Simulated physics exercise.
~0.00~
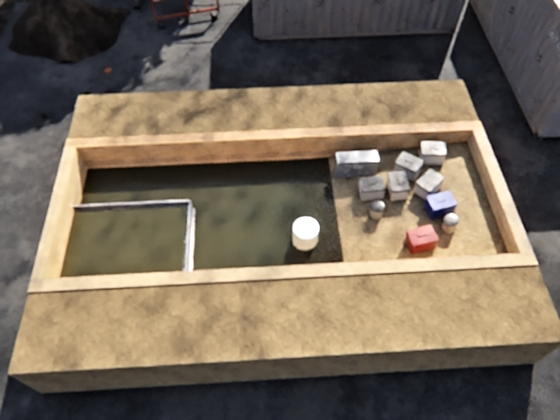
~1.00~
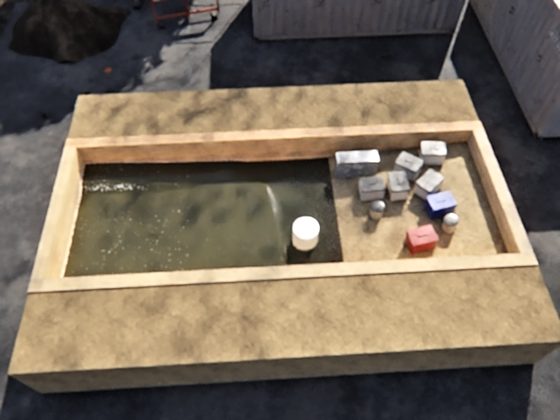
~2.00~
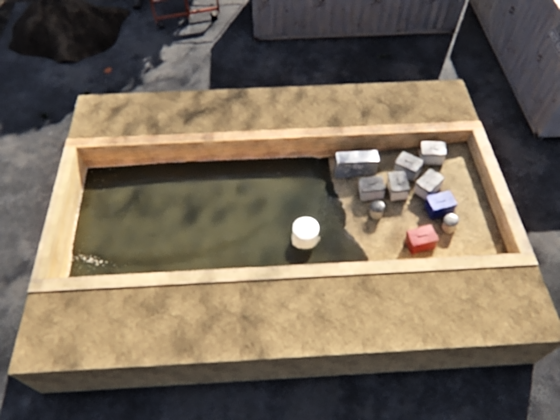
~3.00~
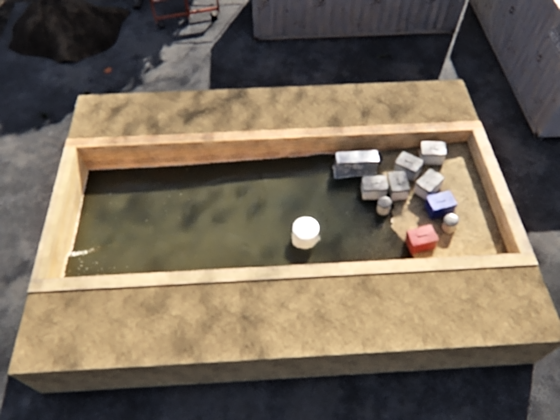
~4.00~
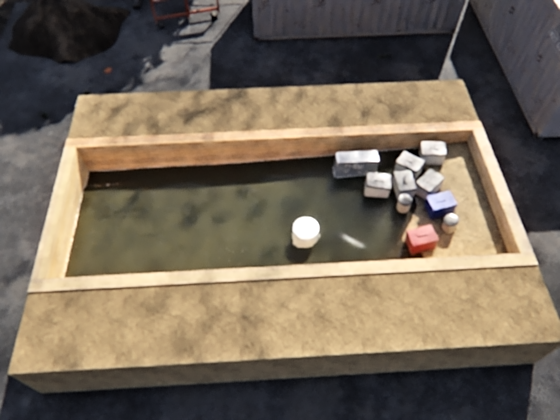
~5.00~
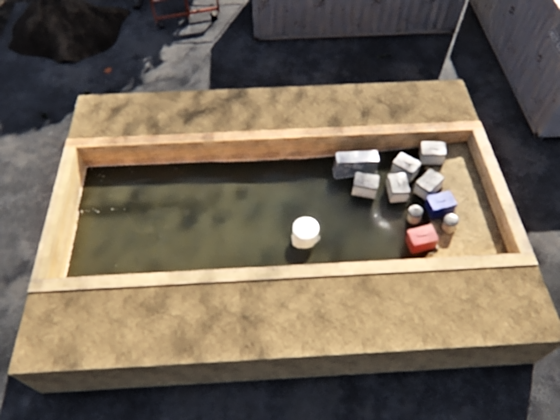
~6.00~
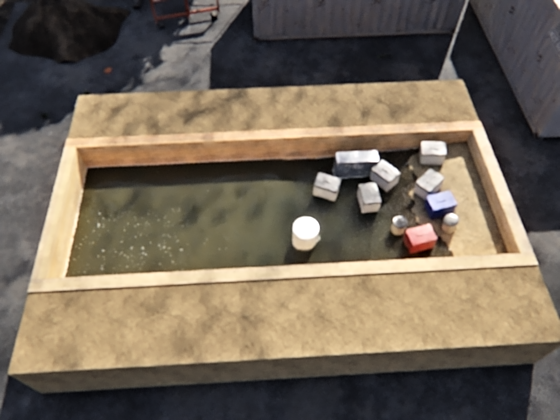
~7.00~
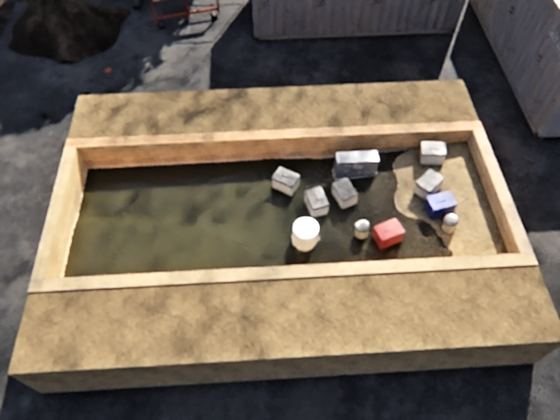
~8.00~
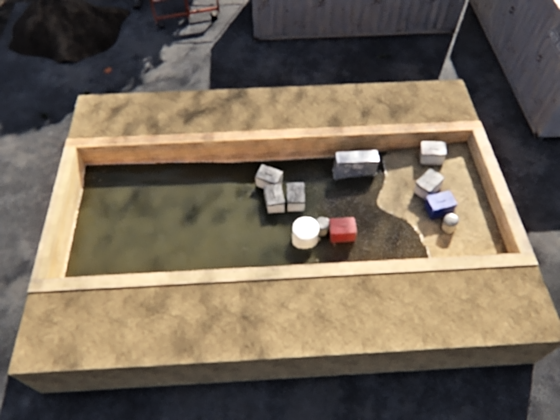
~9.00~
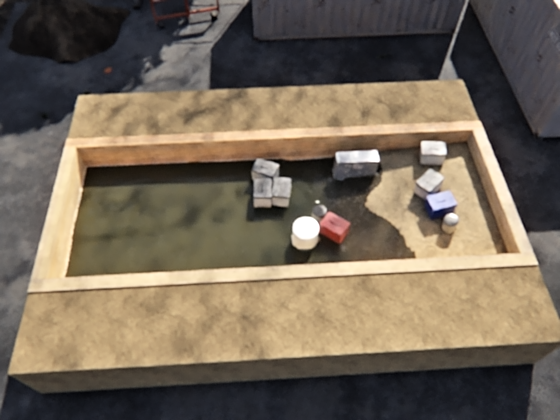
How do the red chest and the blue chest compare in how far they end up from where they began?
The red chest is carried a long way left and ends up beside the white post. The blue chest keeps its place on the sand at the right.
